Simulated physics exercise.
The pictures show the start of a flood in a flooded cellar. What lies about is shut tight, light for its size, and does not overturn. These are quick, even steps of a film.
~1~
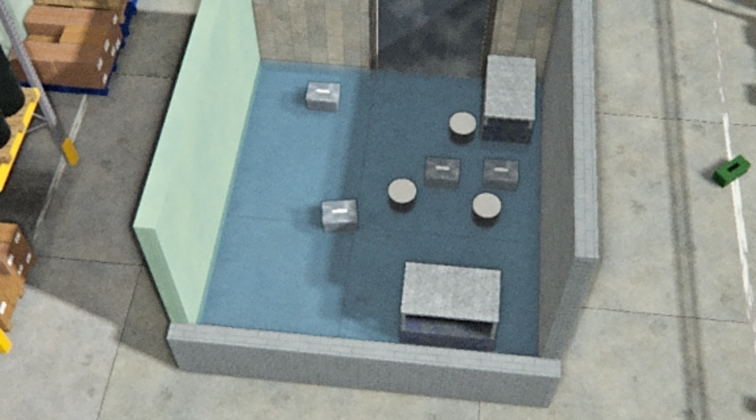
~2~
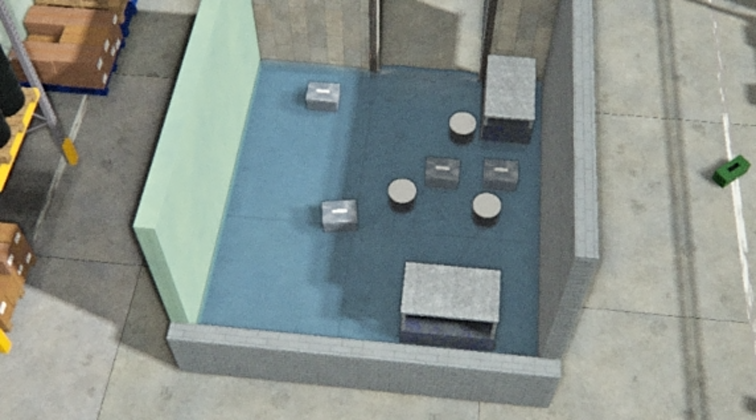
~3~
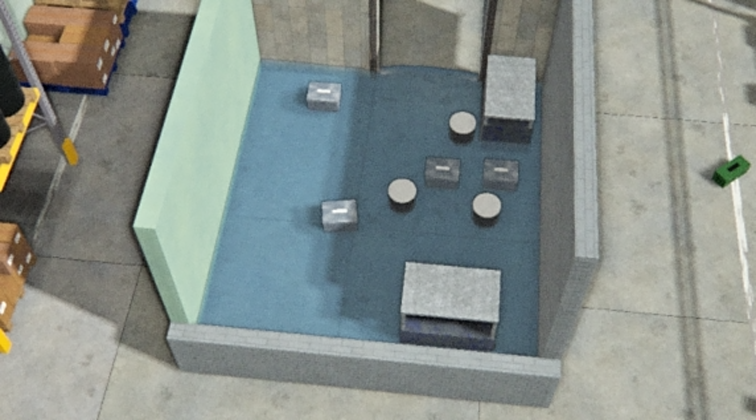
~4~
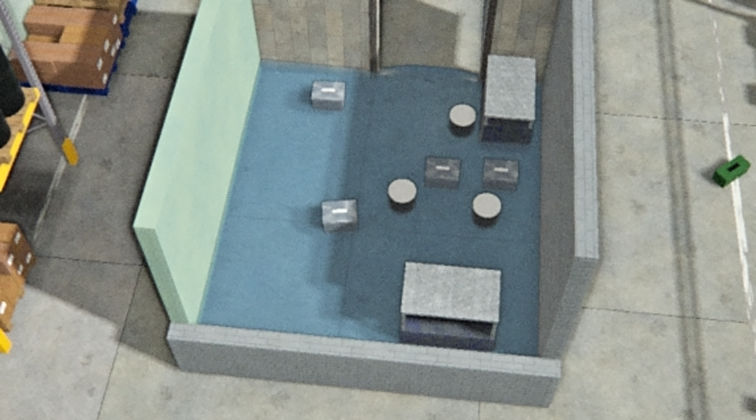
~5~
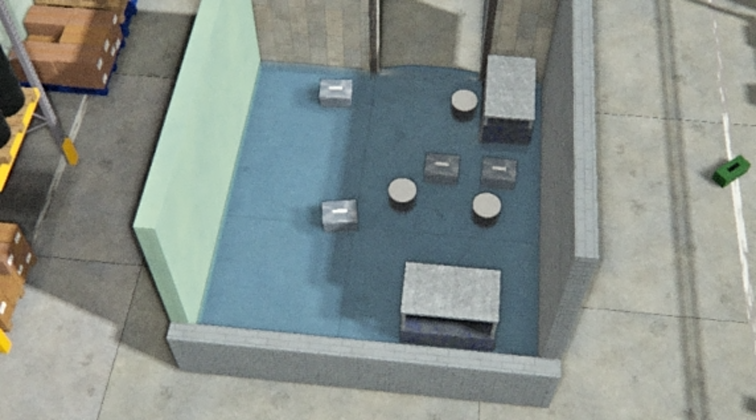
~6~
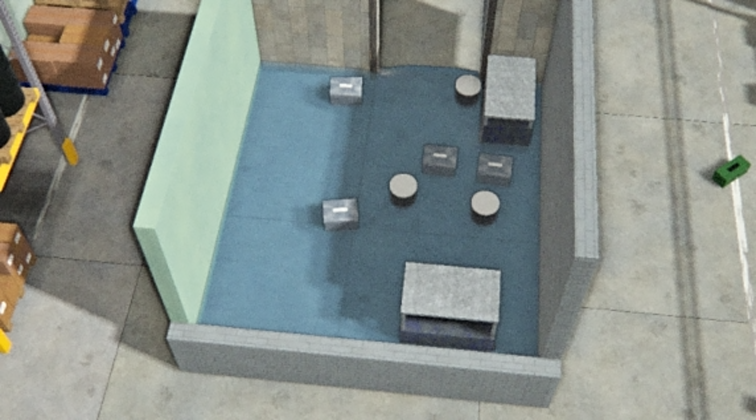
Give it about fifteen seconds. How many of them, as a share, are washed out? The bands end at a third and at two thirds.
Share: Two thirds or more.
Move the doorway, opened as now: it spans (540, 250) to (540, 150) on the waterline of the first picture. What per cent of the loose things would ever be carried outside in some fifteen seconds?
I make it 90 per cent.
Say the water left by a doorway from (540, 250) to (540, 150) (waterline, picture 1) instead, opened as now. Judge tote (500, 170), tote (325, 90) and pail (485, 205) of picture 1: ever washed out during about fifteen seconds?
As listed: Out, inside, washed out.
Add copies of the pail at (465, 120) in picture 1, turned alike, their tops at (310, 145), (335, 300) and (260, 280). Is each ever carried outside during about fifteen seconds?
In turn: Yes, kept in, kept in.
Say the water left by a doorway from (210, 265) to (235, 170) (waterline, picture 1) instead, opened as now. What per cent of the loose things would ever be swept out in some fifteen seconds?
Roughly 40 per cent.
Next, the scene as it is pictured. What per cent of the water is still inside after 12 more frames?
Some 68 per cent.
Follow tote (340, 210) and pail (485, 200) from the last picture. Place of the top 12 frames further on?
At about (376, 156) and (461, 145).
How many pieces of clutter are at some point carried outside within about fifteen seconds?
The number is 7.
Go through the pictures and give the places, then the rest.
The first frame shows a pail at (463, 122) floats; a tote at (323, 92) floats; 0 of 7 have shifted.
The second frame shows a pail at (463, 122) floats; a tote at (323, 92), afloat; 0 of 7 have shifted.
The third frame shows a pail at (463, 122), afloat; a tote at (324, 92) floats; 0 of 7 have shifted.
The fourth frame shows a pail at (463, 115), afloat, close to its start; a tote at (328, 90) floats, close to its start; 2 of 7 have shifted.
The fifth frame shows a pail at (465, 99) floats, a stride from its start; a tote at (336, 88) floats, close to its start; 3 of 7 have shifted.
The sixth frame shows a pail at (468, 85) floats, a stride from its start; a tote at (346, 86) floats, a stride from its start; 5 of 7 have shifted.
A moment on, 1 of 7 are out; 6 afloat.
Next, 4 of 7 are out; 3 afloat.
Later, 6 of 7 are out; 1 afloat.
In the end, 7 of 7 are out; 0 afloat.
